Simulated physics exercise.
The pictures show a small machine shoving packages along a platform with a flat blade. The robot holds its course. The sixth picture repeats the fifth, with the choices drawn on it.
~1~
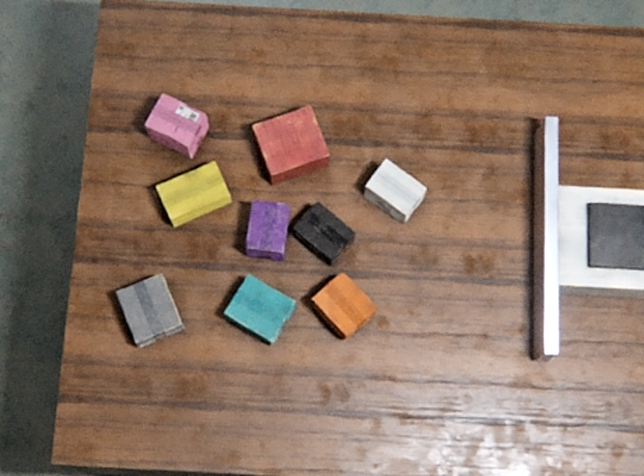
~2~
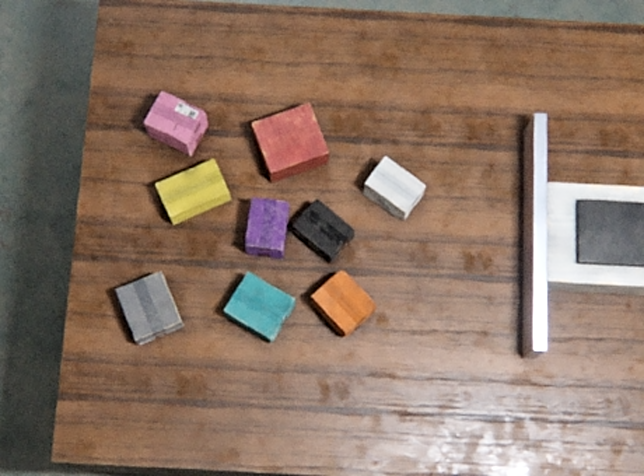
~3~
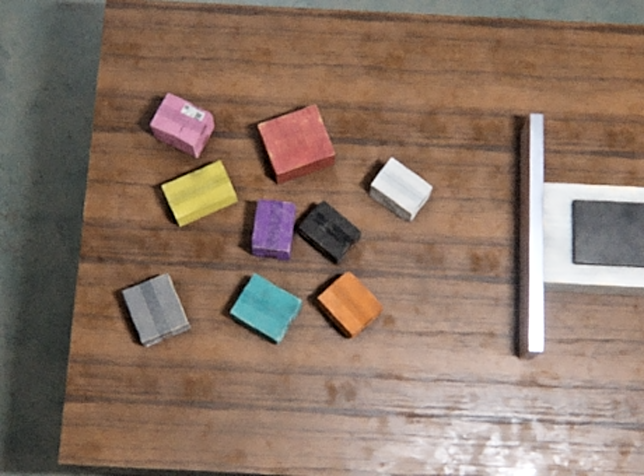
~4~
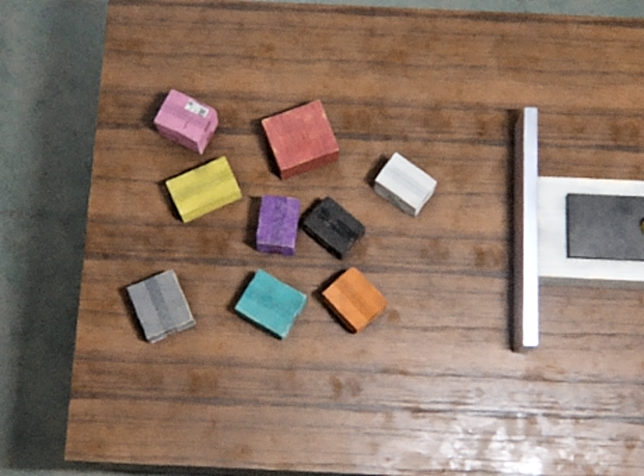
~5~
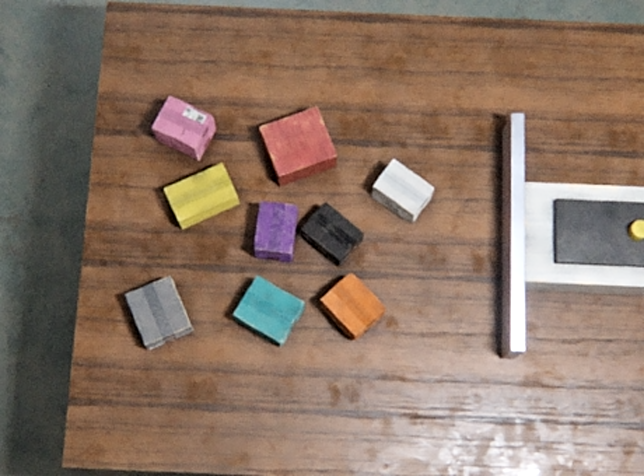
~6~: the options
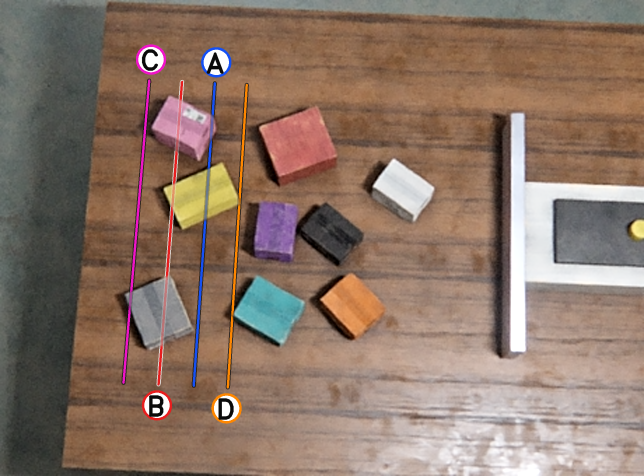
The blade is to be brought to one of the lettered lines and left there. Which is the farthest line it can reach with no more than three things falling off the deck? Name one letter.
Up to line B.
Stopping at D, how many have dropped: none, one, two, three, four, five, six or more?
In all, none.
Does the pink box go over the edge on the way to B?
Yes.
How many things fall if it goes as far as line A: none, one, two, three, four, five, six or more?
The count is none.
On the marked copy, A at (205, 229); B at (171, 228); C at (137, 227); D at (238, 231).
With B. Early on, robot (469, 227); white parcel (354, 191); grey box (159, 313).
Further on, robot (344, 221); grey box (136, 319); pink box (177, 129).
At the end, robot (247, 217); grey box over the edge; pink box over the edge; two fallen.
As for the rest, A is within the limit but short; C drops five; D is within the limit but short.
